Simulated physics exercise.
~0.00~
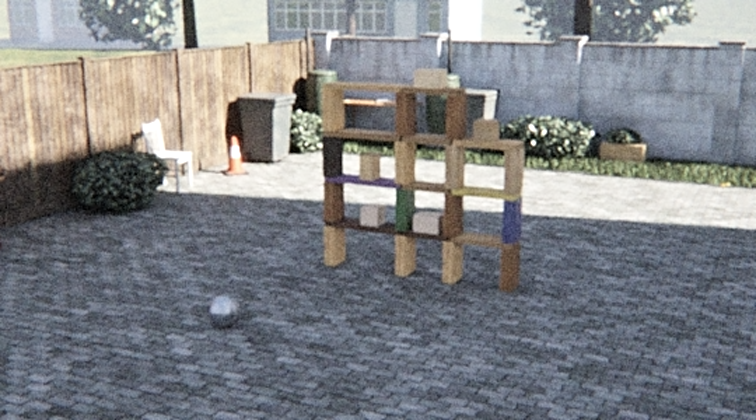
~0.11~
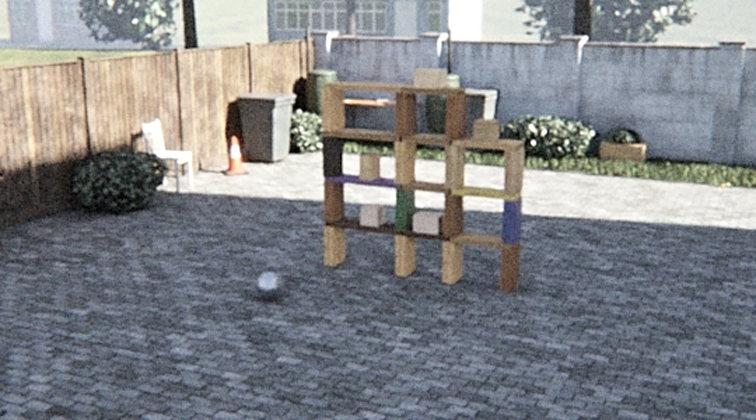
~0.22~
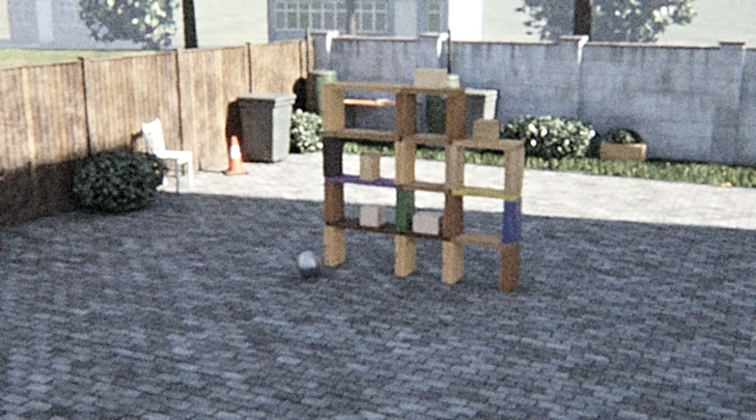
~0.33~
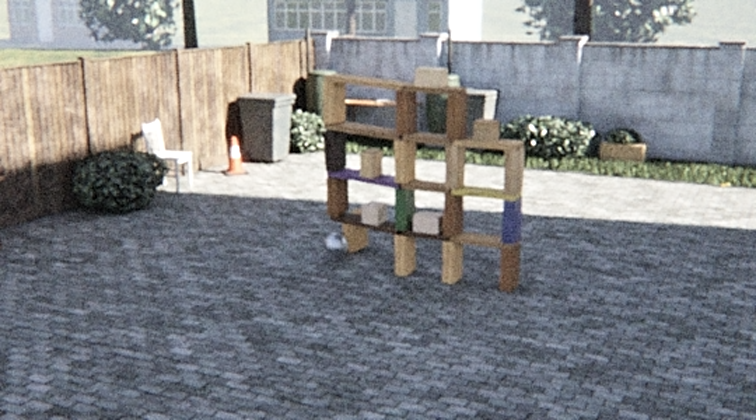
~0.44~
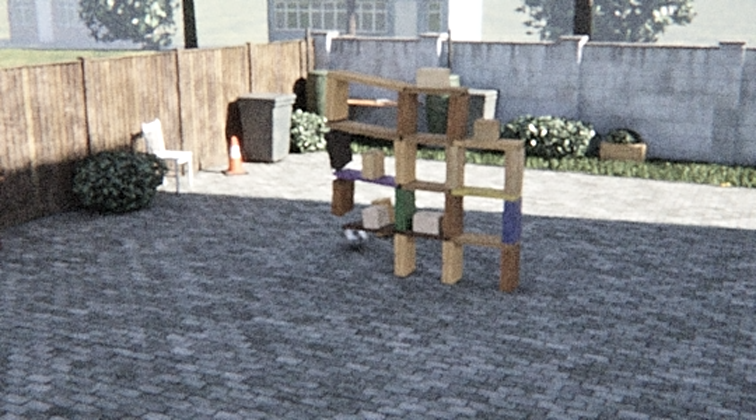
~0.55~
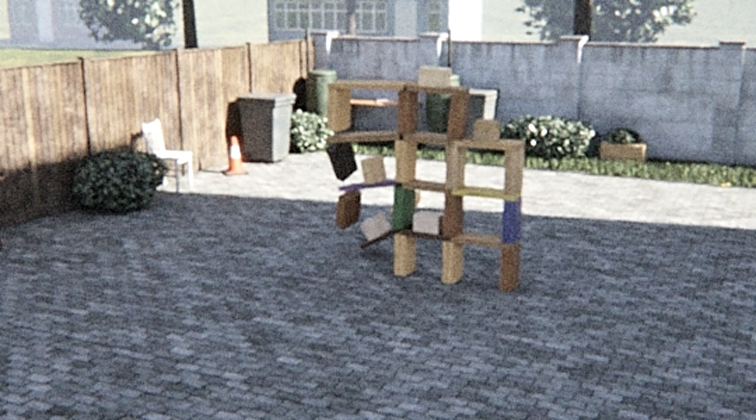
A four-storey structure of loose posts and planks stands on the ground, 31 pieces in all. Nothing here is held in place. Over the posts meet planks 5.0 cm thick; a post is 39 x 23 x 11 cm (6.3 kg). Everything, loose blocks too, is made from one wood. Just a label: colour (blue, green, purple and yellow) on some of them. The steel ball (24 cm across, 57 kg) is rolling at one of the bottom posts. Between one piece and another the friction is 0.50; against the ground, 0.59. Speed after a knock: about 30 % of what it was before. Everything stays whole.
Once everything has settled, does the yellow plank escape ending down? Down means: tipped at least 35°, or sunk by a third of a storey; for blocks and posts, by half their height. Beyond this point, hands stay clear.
Yes, it keeps its place.
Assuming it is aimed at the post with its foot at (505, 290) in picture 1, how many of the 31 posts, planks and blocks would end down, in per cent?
Changed setup: 20 per cent.
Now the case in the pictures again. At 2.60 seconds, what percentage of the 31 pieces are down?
By then 50 %.
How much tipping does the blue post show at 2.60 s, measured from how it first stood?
Near 0 degrees from how it began.
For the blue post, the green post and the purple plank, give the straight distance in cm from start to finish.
Roughly blue 0 cm, green 50 cm, purple 80 cm.
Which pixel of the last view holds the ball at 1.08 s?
You'll find it near (442, 189).
Around 1.08 s, ball still moving; 10 of the 31 pieces down; yellow plank unmoved; purple plank tipped 35°, 61 cm lower.
Around 2.60 s, ball still moving; 15 of the 31 pieces down; yellow plank unmoved; purple plank tipped 20°, 70 cm lower.
Finally (5.0 s), ball rolling away; 22 of the 31 pieces down; yellow plank displaced 15 mm; green post on its side; purple plank tipped 9°, 78 cm lower. Seen by the last camera, middles, yellow plank near (485, 193), green post near (374, 242).
